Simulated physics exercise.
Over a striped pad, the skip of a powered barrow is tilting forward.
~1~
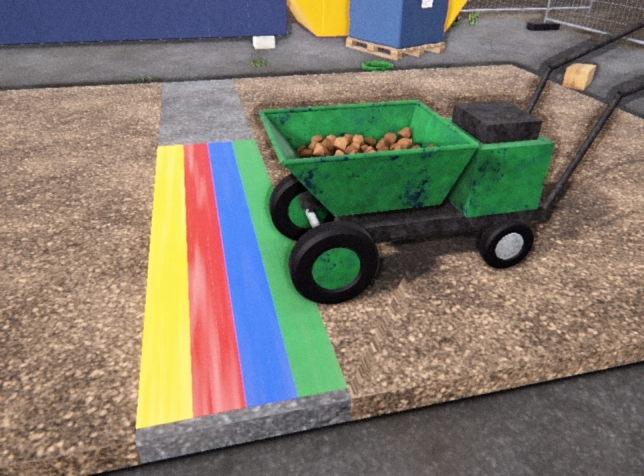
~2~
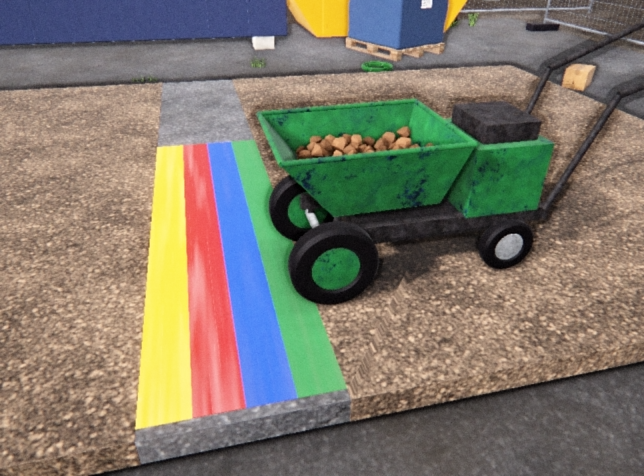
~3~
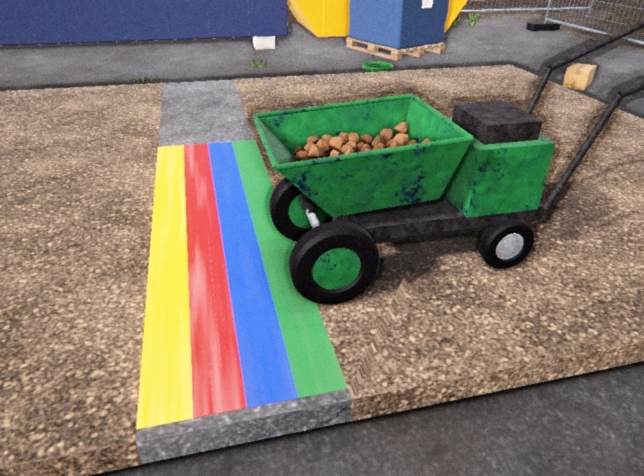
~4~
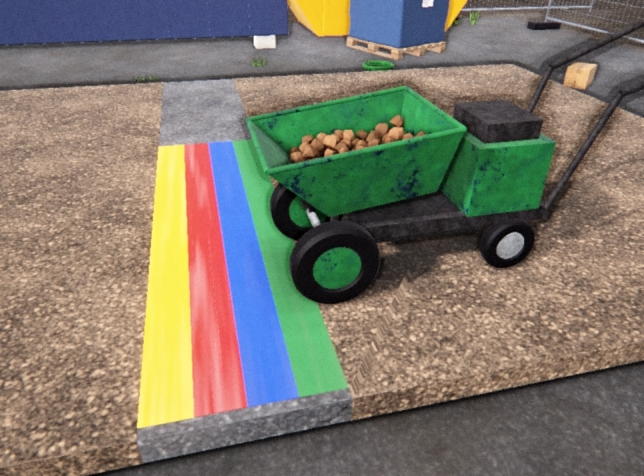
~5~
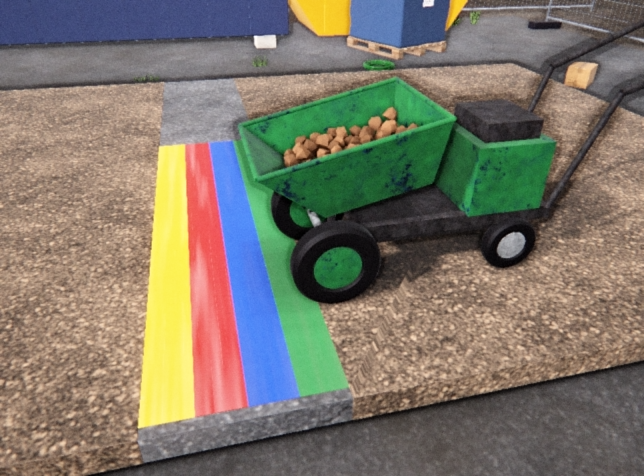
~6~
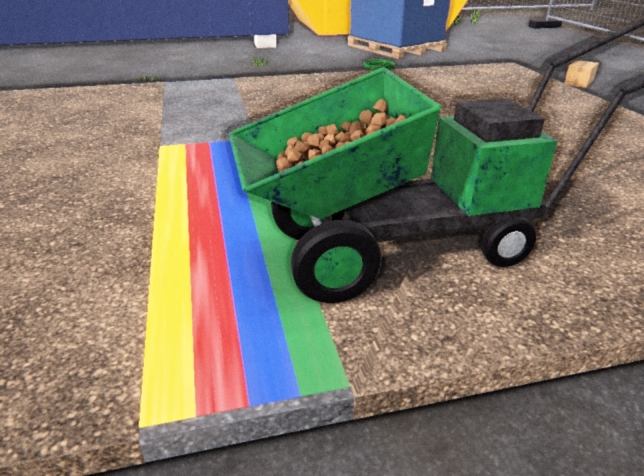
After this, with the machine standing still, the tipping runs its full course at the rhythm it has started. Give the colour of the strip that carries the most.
It is yellow.
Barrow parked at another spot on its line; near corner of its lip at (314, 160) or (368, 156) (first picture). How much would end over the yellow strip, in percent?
About 30 and 10 per cent.
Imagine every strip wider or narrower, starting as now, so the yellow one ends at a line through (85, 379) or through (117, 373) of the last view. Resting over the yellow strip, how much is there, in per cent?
About 30 % and 30 %.
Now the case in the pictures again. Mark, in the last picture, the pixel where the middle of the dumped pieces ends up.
The centre settles at about (160, 277).
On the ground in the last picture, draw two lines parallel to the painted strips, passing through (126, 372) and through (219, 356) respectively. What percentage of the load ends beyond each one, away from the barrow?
I'd say about 20 and about 80 in a hundred.
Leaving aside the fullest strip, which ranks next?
That would be the red strip, in second.
Just after the last frame, skip tipped steeply; every one in the skip.
A moment on, skip tipped right over; the larger part in the skip; about a tenth over the red strip; roughly a quarter over the yellow strip.
Further on, skip tipped right over; roughly a quarter in the skip; about a tenth over the red strip; roughly a third over the yellow strip; roughly a quarter off the paint.
When it is over, skip tipped right over; roughly a quarter in the skip; not one over the green strip; not one over the blue strip; about a tenth over the red strip; roughly a third over the yellow strip; roughly a quarter off the paint.
